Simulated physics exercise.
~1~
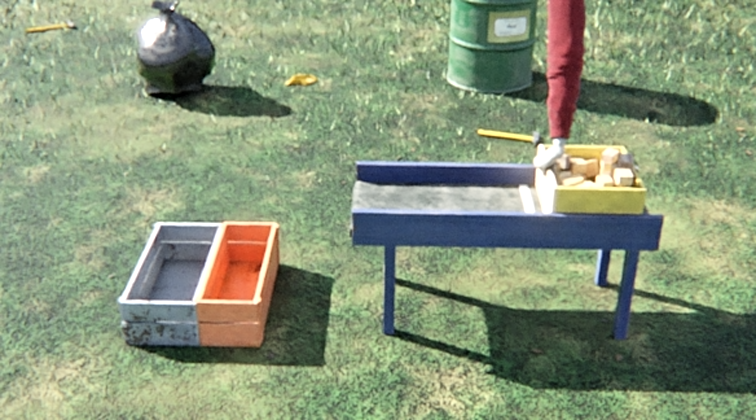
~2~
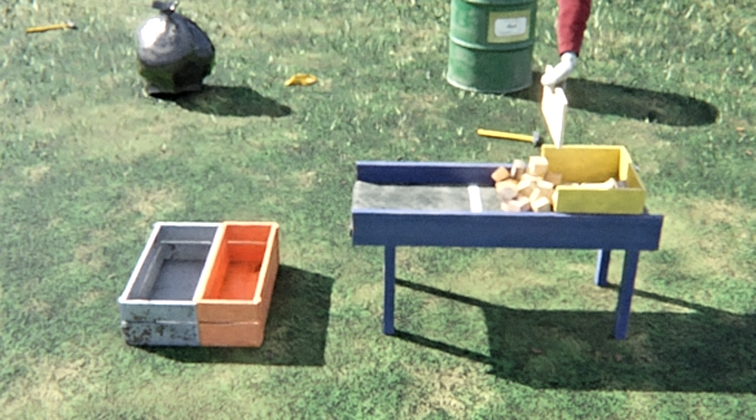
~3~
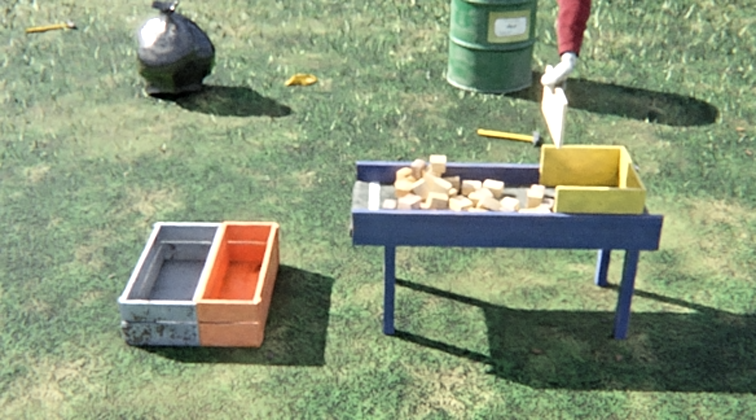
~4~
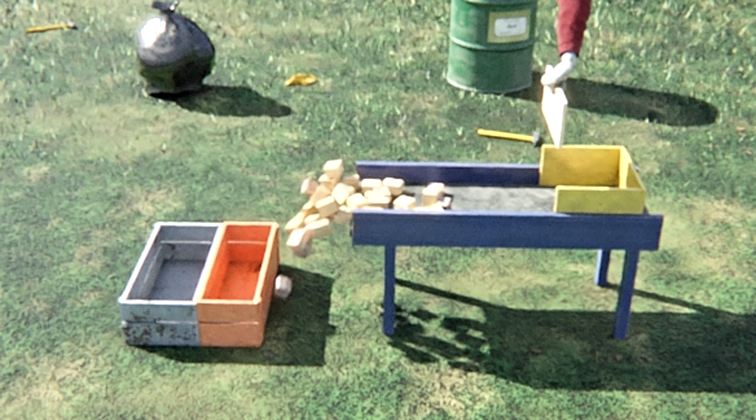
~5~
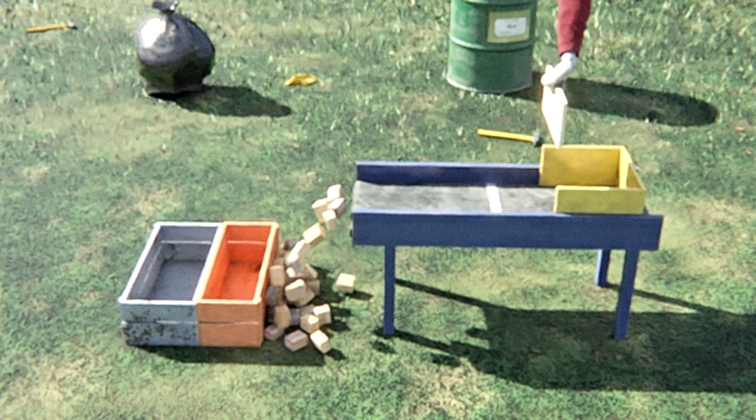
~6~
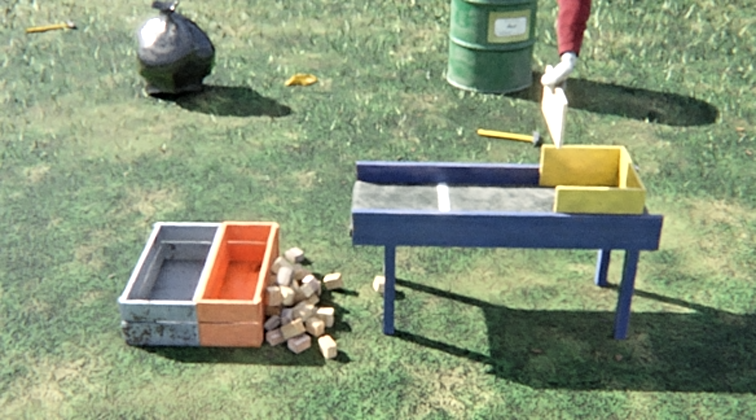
A heap of small wooden blocks rode left along a blue-framed belt after a gloved hand lifted the gate of a yellow pen, then tumbled off the end and piled up on the grass beside the orange tote, leaving both containers empty.
